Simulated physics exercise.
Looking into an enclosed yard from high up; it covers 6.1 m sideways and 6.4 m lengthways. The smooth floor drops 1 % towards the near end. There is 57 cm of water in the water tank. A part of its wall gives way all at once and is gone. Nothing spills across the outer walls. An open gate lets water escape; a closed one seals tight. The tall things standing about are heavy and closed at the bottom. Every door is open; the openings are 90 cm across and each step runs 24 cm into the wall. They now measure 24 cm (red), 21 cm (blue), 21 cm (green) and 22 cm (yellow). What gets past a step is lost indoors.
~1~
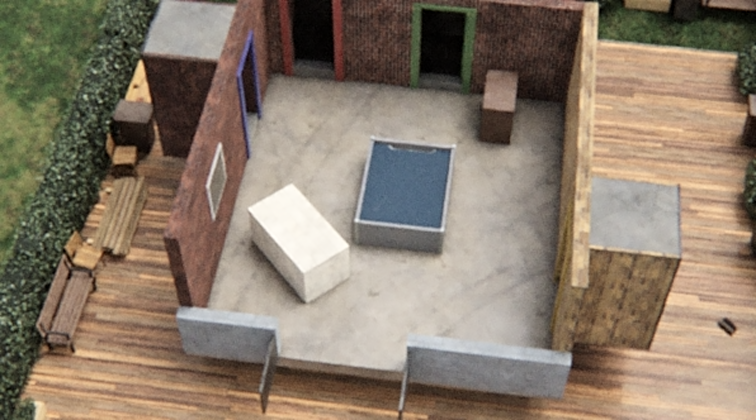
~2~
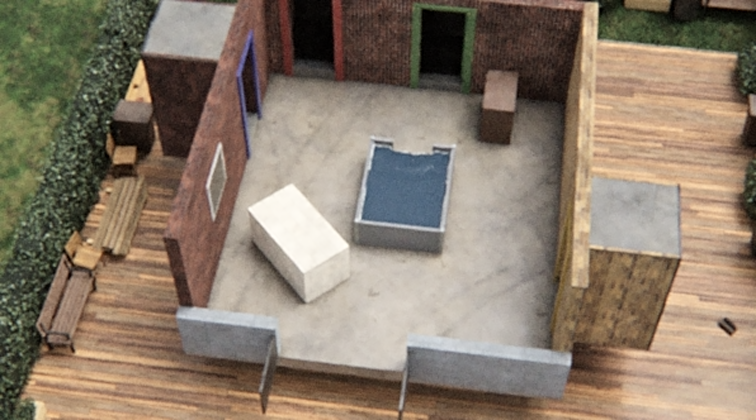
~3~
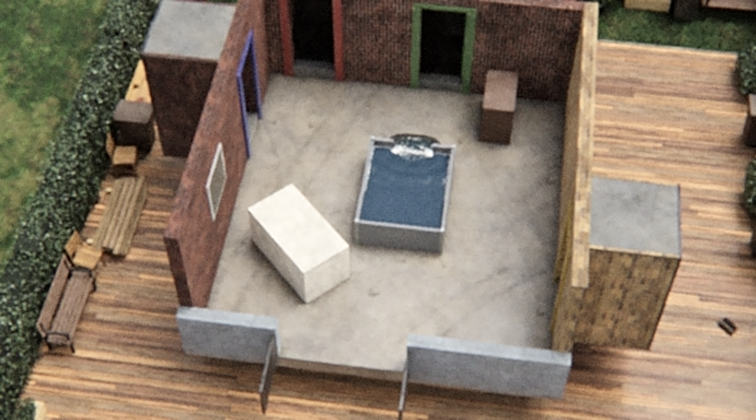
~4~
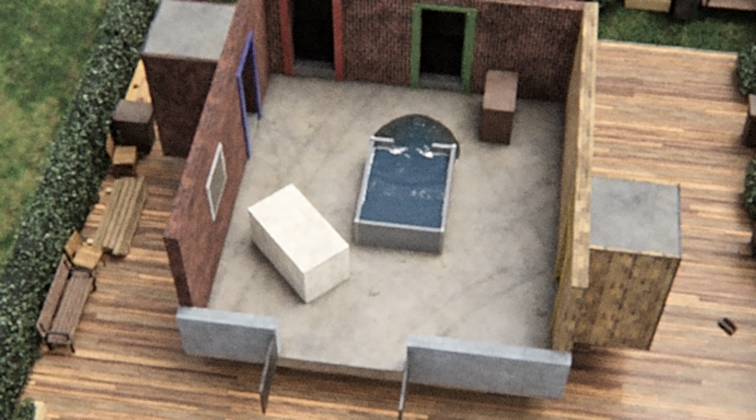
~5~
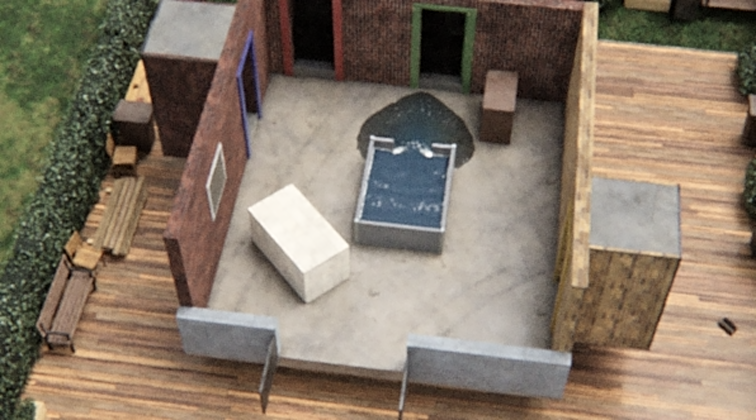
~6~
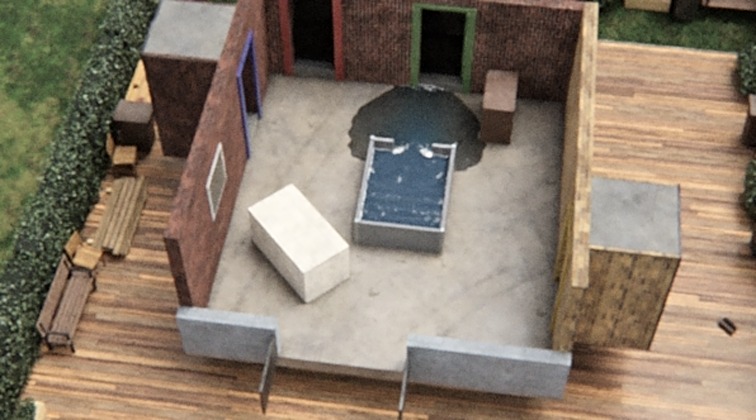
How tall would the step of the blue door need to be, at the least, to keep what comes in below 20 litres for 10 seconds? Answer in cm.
Close to 6 cm is just enough.
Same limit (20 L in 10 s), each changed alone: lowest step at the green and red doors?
About 21 cm at green and 6.5 cm at red.
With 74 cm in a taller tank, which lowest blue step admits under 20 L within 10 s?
Some 8.0 cm.
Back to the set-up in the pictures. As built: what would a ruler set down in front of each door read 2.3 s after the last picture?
In cm: Red 8, blue 6, green 19, yellow 0.
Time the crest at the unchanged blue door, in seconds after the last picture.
Near 4.5 s.
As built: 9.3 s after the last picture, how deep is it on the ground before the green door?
Some 6.0 cm.
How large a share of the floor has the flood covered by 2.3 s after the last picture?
Some 25 per cent of it.
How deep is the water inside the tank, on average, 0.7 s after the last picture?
Some 40 cm.
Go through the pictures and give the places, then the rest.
The first picture shows the water tank at (406, 186) is whole and still, 57 cm deep; the blue door at (250, 101) is dry.
In the second picture, water pours out on the far side and has run 0.3 m, to a hidden place; about 6 cm deep outside, 57 cm at the back.
In the third picture, the front is at (407, 136), 0.7 m from the gap on the far side; 0.6 m2 of floor is wet, 57 cm left at the back.
In the fourth picture, water pours out on the far side and has run 1.3 m, to (417, 117); about 6 cm deep outside, 57 cm at the back.
In the fifth picture, the gap is on the far side, the front 1.9 m out at (420, 95); the back of the water tank holds 57 cm.
In the sixth picture, the front is at (401, 87), 2.1 m from the gap on the far side; 3.6 m2 of floor is wet, 53 cm left at the back; 2.1 m in a straight line remain to the blue door at (250, 101).
Then, 0.7 s after the last picture water covers 15 % of the floor, deepest (30 cm) near (479, 97); it has not reached the blue door.
Then, 2.3 s after the last picture water covers 25 % of the floor, deepest (20 cm) near (270, 82); 6 cm at the blue door, 0 litres in over its 21 cm step.
Then, 9.3 s after the last picture water covers 95 % of the floor, deepest (10 cm) near (260, 223); 6 cm at the blue door, 0 litres in over its 21 cm step.
At the blue door as built, the water peaked near 10 cm, 4.3 s after the last picture.
Run again over the same 10 s with other heights there, 30 litres in over 5 cm, 14 litres over 6.5 cm. The limit of 20 litres is kept from about 6 cm up.
